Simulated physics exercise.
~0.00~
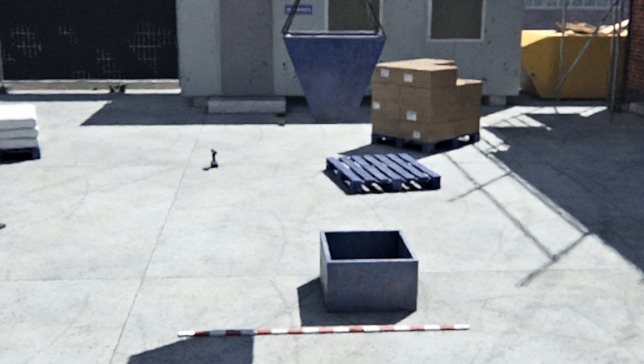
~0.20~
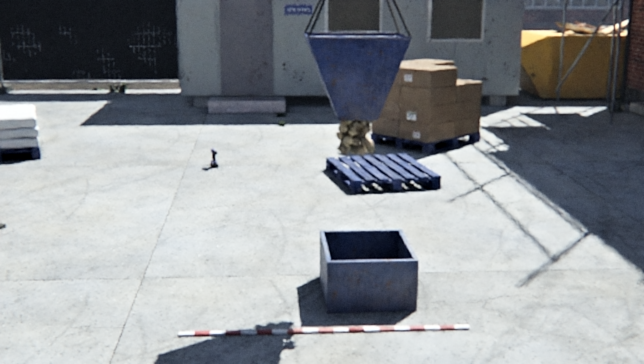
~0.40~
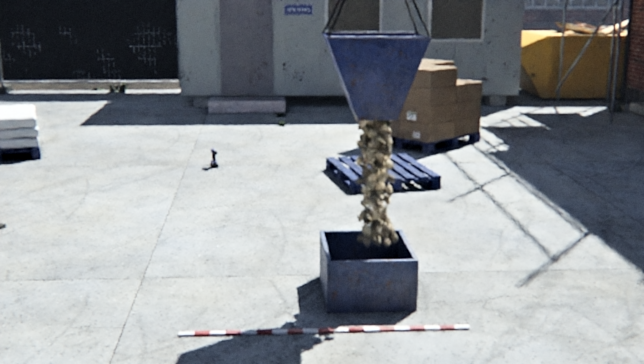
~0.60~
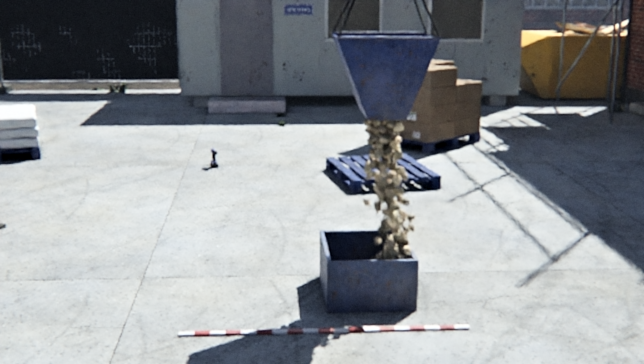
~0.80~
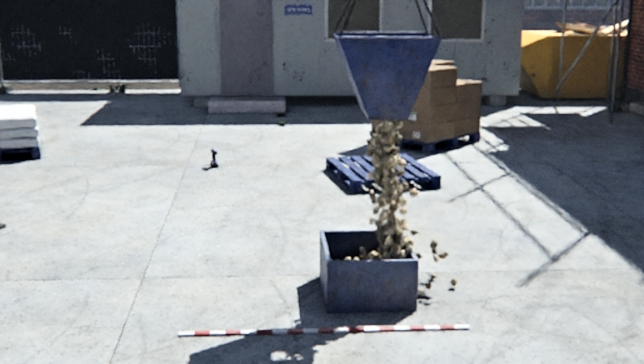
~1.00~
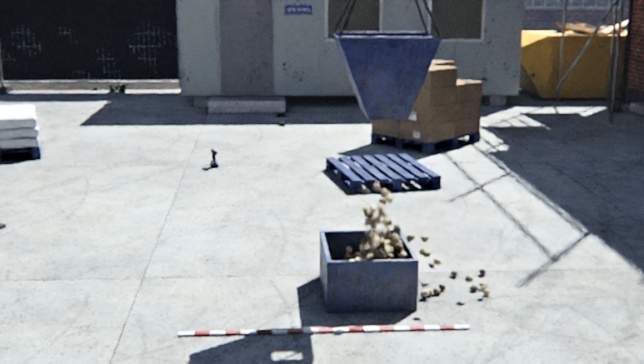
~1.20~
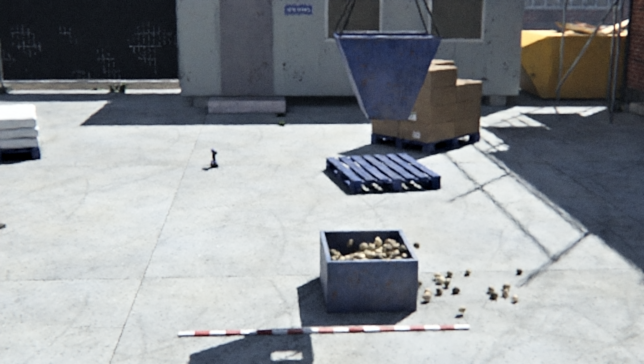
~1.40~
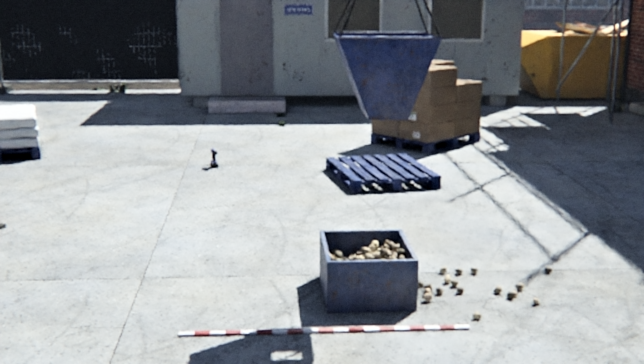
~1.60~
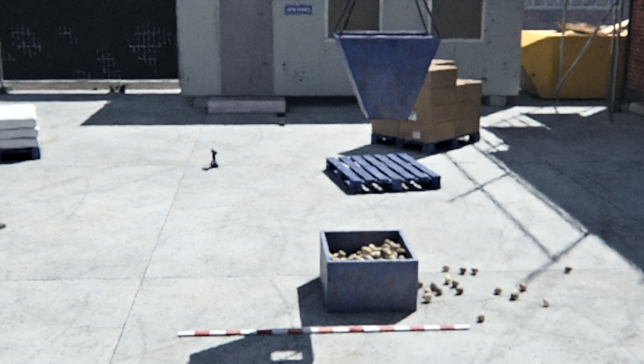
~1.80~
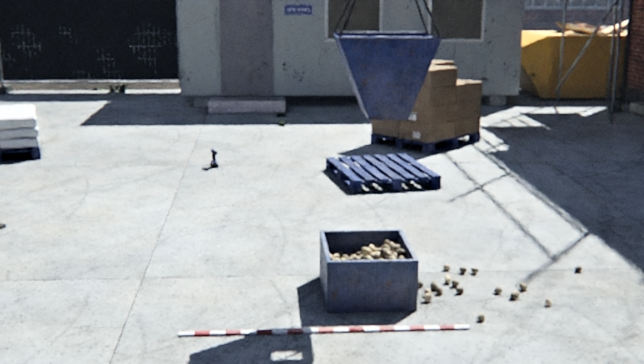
A hopper moves right and drops cobbles into a bin, leaving several scattered to its right.
